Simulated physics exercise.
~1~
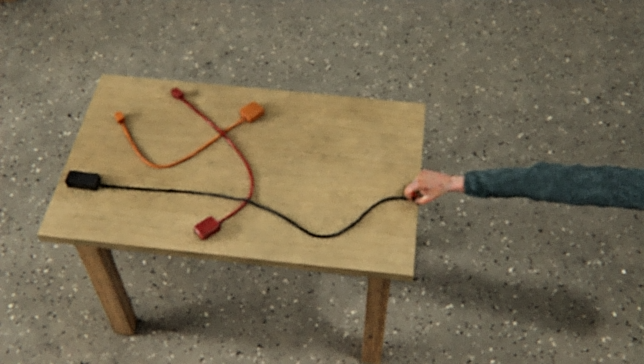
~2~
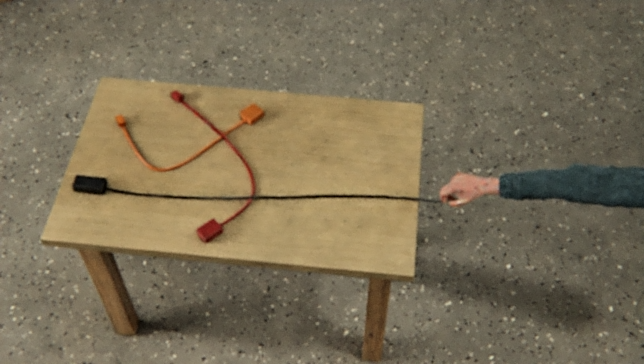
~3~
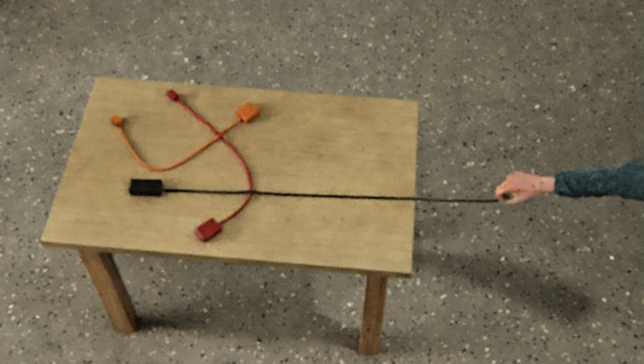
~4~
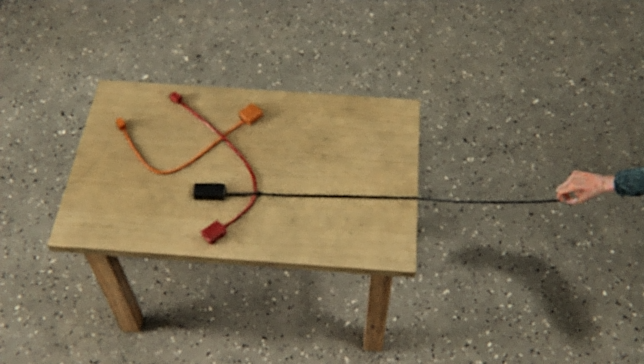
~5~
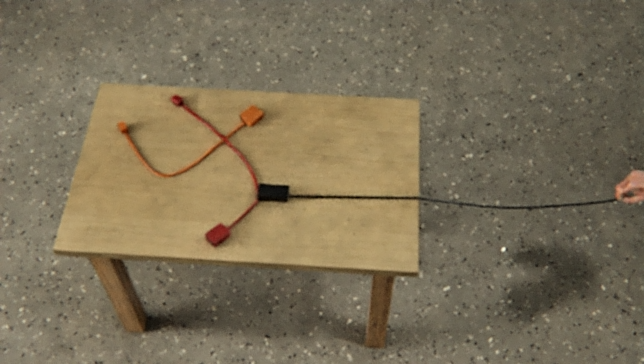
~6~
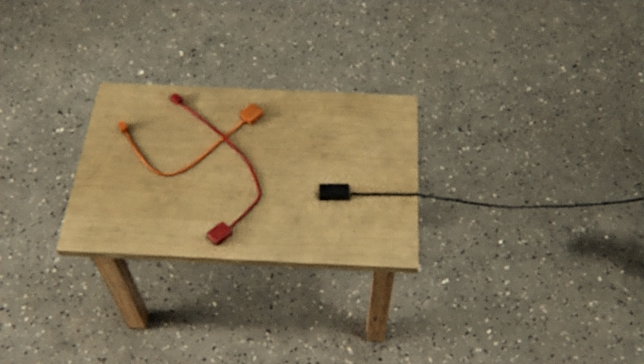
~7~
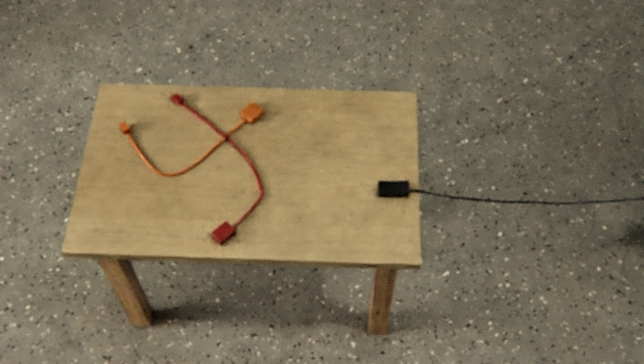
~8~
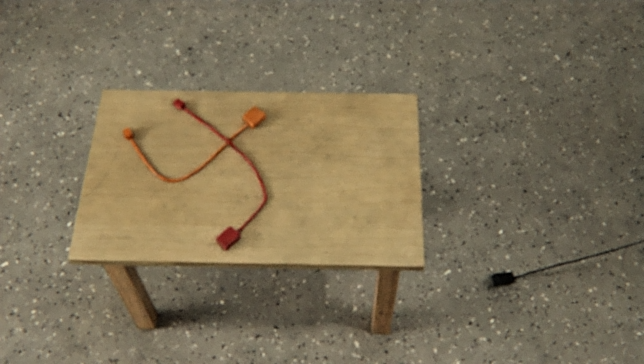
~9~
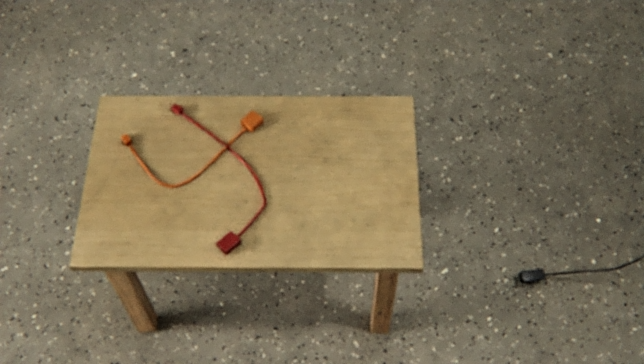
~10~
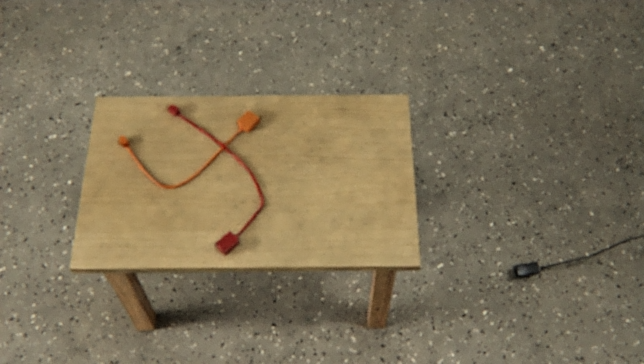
The footage shows a hand pulling a black lead rightwards across a wooden table where it overlaps red and orange leads, dragging its charger past them and off the right edge. The black charger ends on the speckled floor, while the red and orange leads stay crossed on the tabletop.
